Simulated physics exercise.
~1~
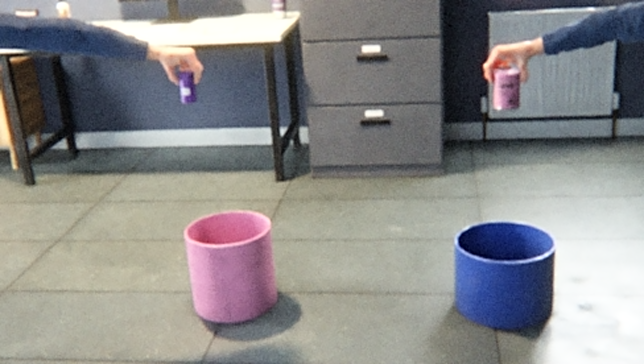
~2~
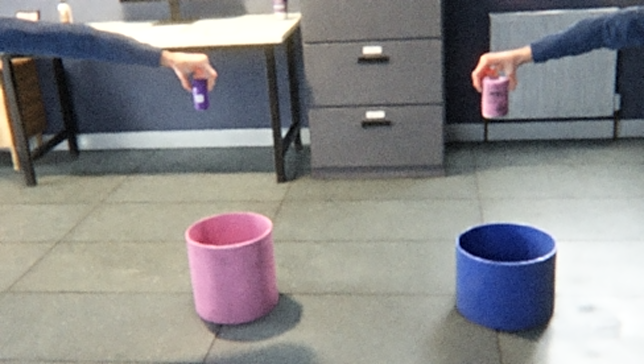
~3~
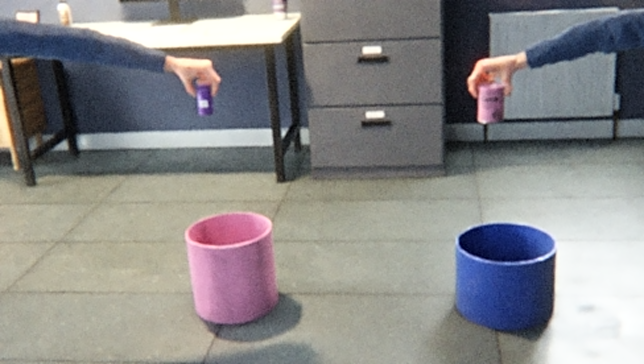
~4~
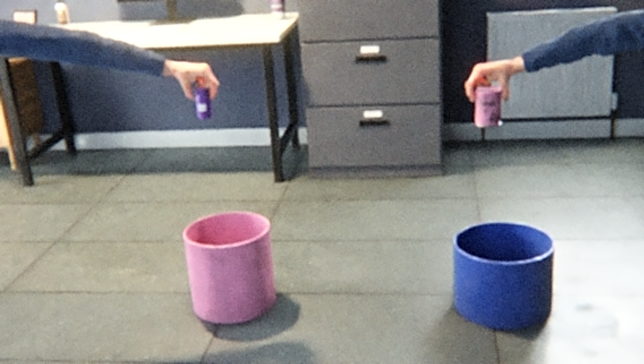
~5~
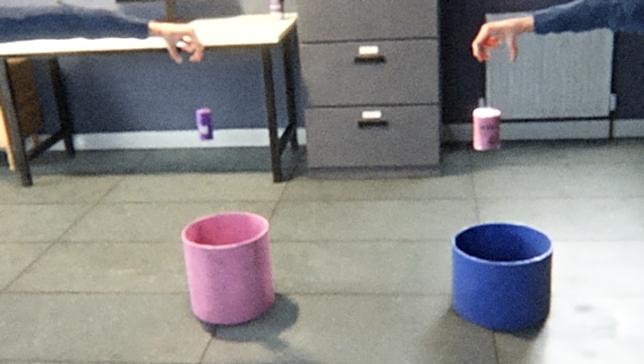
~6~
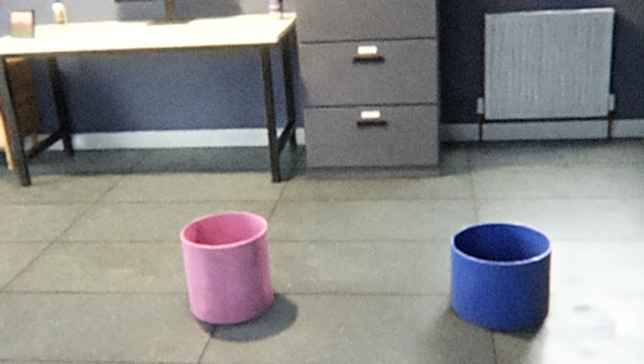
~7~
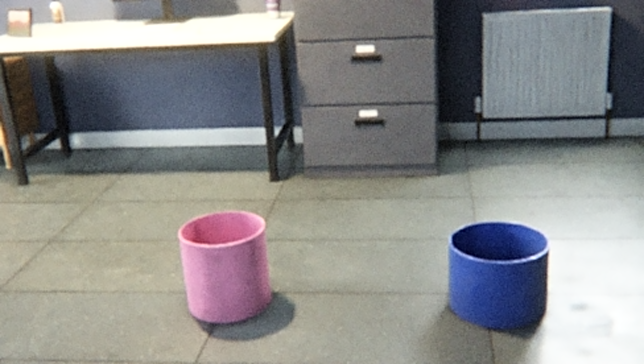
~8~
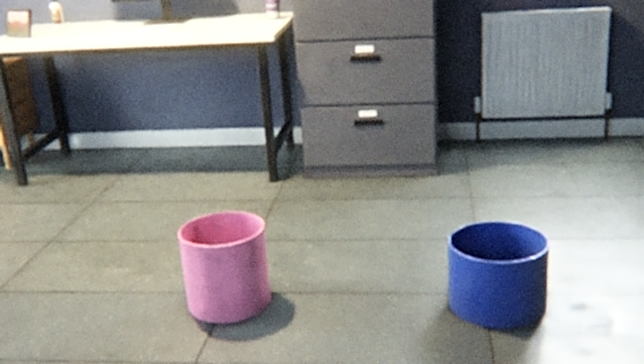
Two hands releasing a purple shaker above a pink bin and a pink tin above a blue bin, both dropping inside.
